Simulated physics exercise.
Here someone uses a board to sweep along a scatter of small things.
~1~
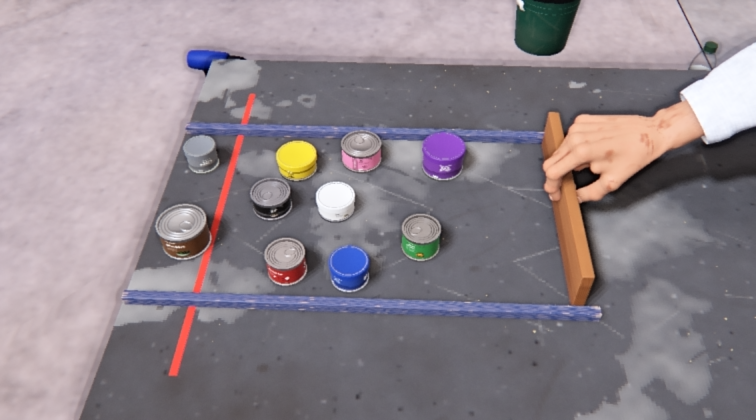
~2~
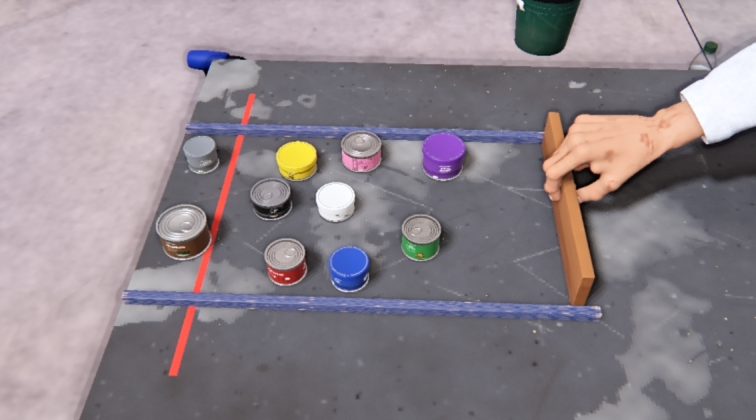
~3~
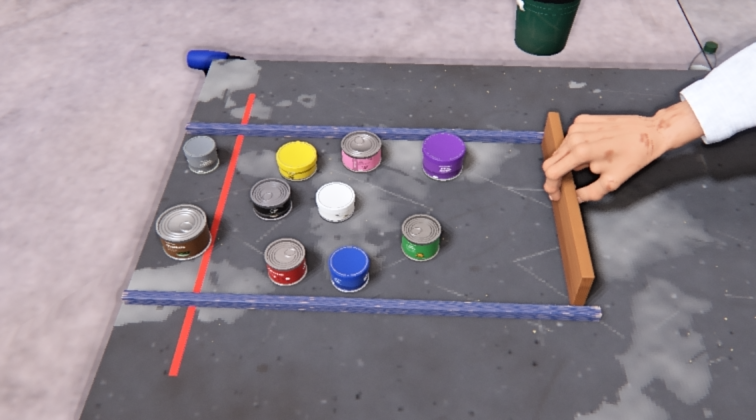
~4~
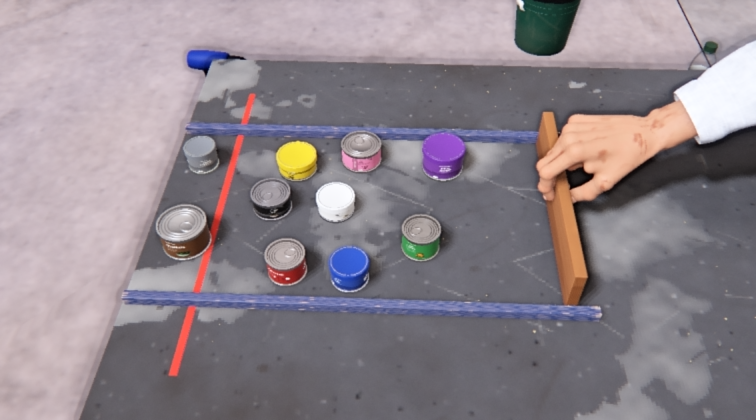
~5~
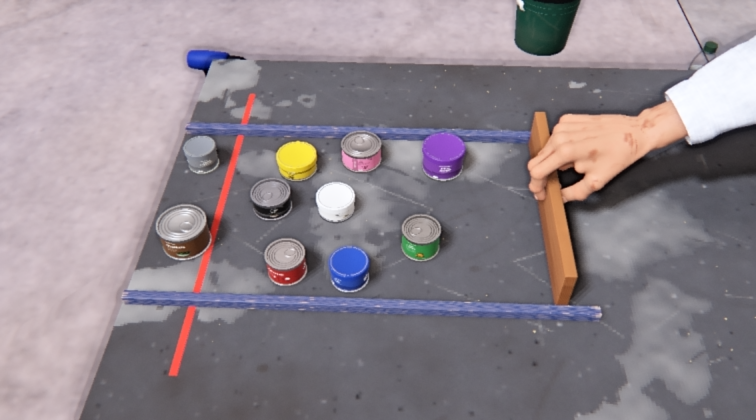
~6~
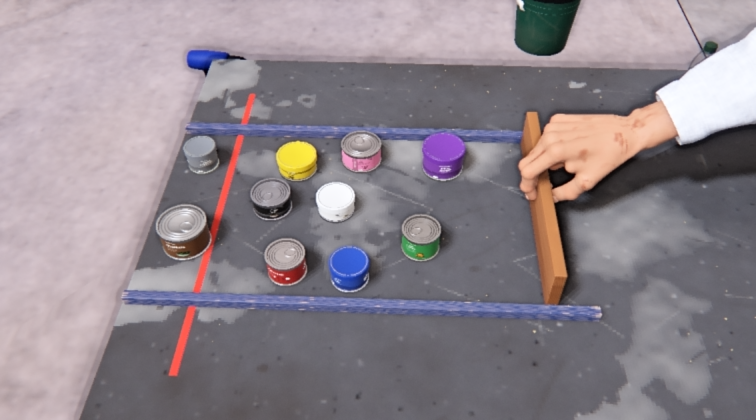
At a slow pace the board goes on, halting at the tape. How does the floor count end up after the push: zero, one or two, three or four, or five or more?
The floor count ends at one or two.
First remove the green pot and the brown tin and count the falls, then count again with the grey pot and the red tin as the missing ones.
That gives 1 for the first pair taken away and 0 for the second.
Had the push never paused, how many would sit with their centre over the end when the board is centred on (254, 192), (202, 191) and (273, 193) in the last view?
In order, that gives 0, then 6, then 0.
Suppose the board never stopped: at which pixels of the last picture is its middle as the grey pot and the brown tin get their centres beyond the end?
Around (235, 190) first and around (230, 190) second.
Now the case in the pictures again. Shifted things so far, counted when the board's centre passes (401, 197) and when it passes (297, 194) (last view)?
At the first spot 3, then 8.
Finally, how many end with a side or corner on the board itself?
In total, 4.
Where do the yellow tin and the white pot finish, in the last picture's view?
The first one ends at (177, 175), the second at (201, 202).
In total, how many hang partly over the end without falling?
Counting them gives 4.
Soon after, none off yet; grey pot at rest near (202, 155); brown tin at rest near (184, 233); black tin at rest near (272, 200).
In the end, the number that fall off is one or two; gone, brown tin and grey pot.
